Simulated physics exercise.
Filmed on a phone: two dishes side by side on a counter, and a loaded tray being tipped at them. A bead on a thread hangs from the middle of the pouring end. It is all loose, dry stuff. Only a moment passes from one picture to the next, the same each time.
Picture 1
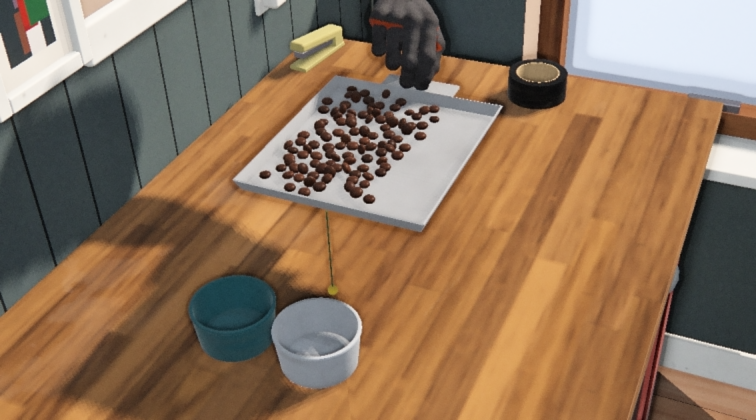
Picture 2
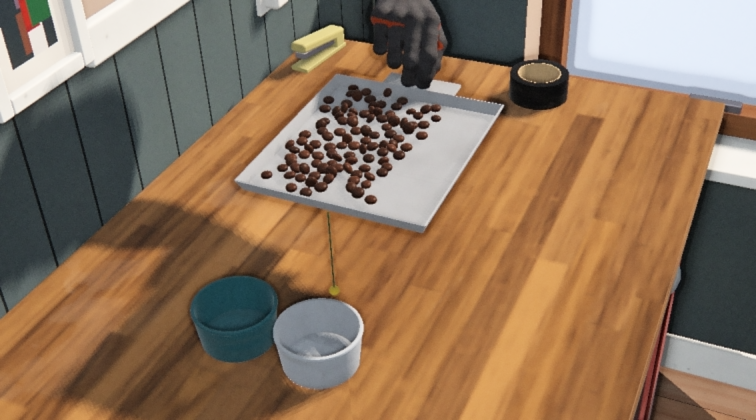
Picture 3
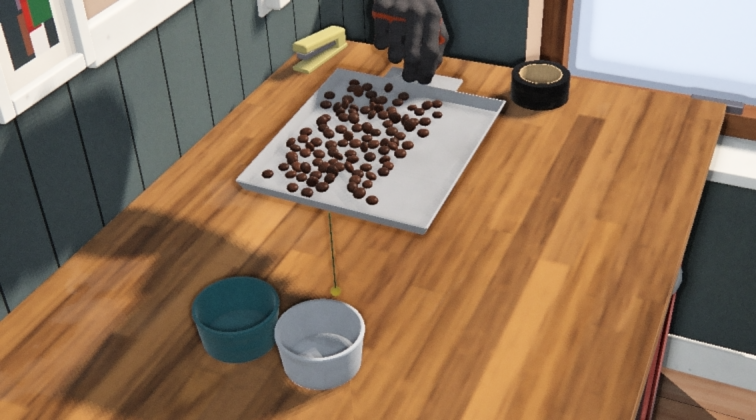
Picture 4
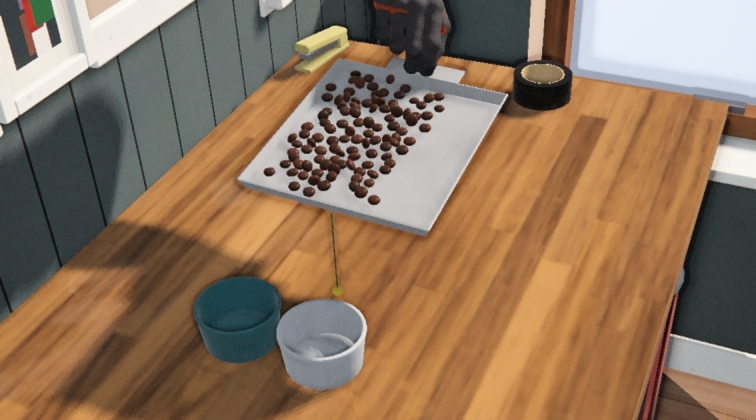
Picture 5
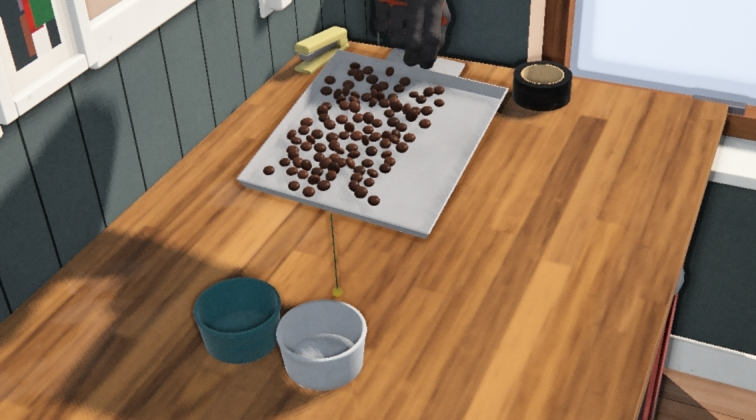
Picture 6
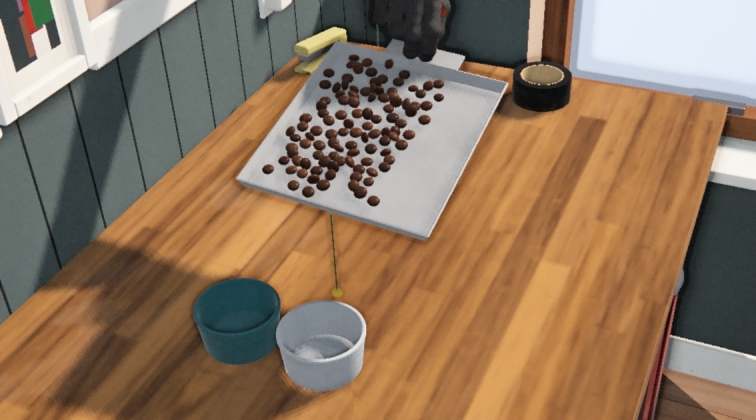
A tray scattered with chocolate drops tilted slightly as a dark gloved hand raised its far end, while the drops stayed put and two small dishes, one teal and one white, sat on the wooden counter.
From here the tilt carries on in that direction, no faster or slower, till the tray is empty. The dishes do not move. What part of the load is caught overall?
They take only the smaller part between them.
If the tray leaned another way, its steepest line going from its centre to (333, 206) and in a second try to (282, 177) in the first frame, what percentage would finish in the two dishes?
First some 70, then 20 per cent.
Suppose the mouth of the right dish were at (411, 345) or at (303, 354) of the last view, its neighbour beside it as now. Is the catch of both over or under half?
First more than half, then under half.
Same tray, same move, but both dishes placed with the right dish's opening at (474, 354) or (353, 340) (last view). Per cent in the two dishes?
First some 70, then 50 per cent.
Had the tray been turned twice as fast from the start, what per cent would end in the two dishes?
Close to 20 per cent.
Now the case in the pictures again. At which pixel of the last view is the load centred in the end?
At about (399, 383).
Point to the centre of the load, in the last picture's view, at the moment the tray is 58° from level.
Close to (382, 226).
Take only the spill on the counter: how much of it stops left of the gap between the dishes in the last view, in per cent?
Roughly 0 in a hundred.
Soon, tray tipped steeply; about two thirds on the tray; a stray few in the right dish; a small part outside both; about a quarter in the air.
A while on, tray tipped right over; about a quarter in the right dish; most outside both; a stray few in the air.
Towards the end, tray tipped past a quarter turn; about a quarter in the right dish; most outside both.
Finally, tray tipped past a quarter turn; about a quarter in the right dish; none in the left dish; most outside both.
